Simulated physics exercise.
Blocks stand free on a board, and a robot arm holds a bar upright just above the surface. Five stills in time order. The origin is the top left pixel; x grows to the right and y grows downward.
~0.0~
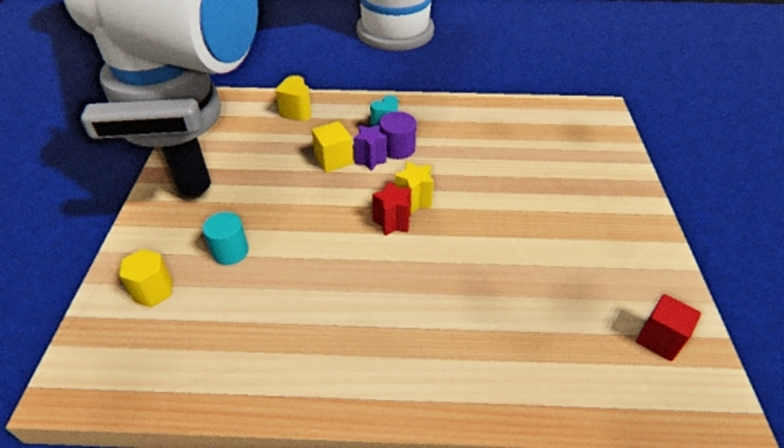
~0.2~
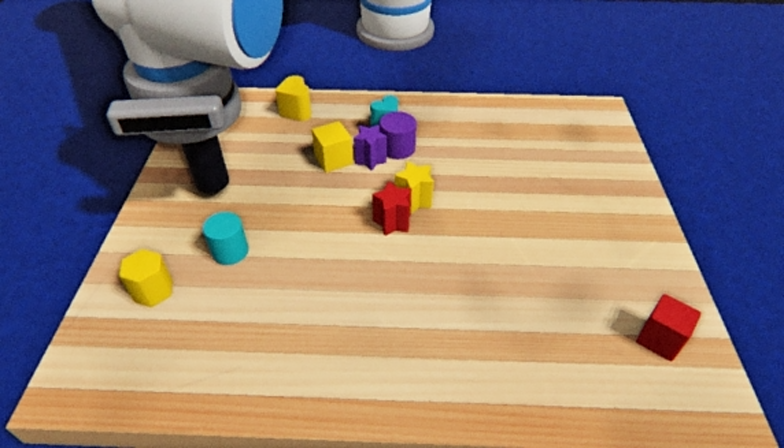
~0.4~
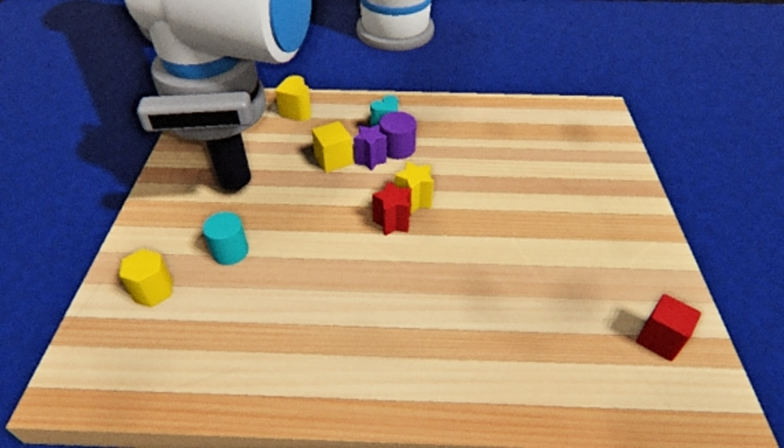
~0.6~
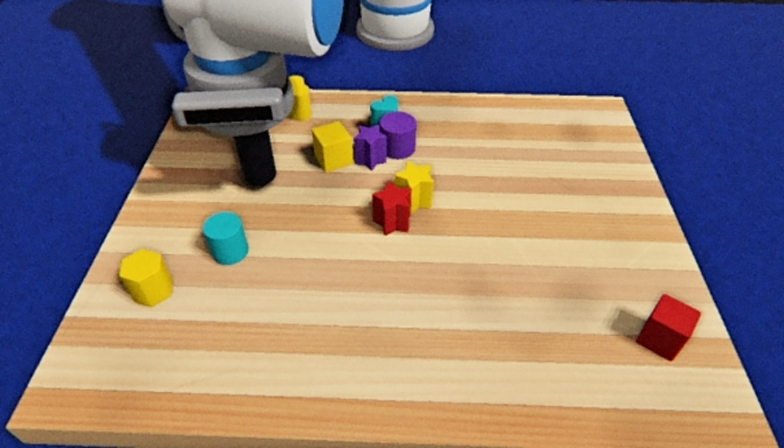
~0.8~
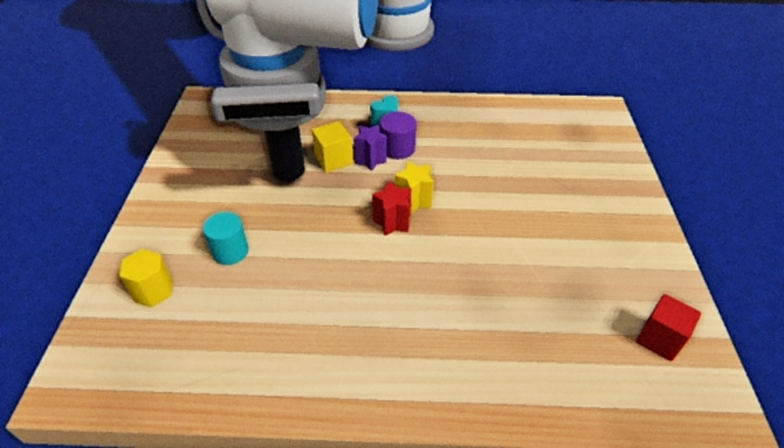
A robot arm sliding a black bar steadily rightward above a striped wooden board, the scattered colourful blocks all staying still.
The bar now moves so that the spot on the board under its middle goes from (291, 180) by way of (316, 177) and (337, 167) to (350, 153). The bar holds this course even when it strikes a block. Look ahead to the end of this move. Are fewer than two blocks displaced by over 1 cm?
I believe not.
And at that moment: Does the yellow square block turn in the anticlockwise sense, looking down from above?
Yes, that is what happens.
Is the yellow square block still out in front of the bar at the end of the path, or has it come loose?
Still leading.
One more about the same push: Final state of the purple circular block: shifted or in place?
Displaced.
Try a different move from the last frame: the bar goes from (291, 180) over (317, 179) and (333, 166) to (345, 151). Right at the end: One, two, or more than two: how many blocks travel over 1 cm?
Answer: One block.
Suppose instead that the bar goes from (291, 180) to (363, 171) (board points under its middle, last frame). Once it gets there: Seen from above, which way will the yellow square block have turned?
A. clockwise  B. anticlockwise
That would be B.
On the path given first. Halfway along, bar (327, 163); yellow square block (341, 127), turned 35° anticlockwise.
At the end, bar (350, 144); yellow square block (354, 108), turned 60° anticlockwise; purple star (379, 127), turned 50° clockwise; turquoise heart-shaped block in place; purple circular block (412, 120).
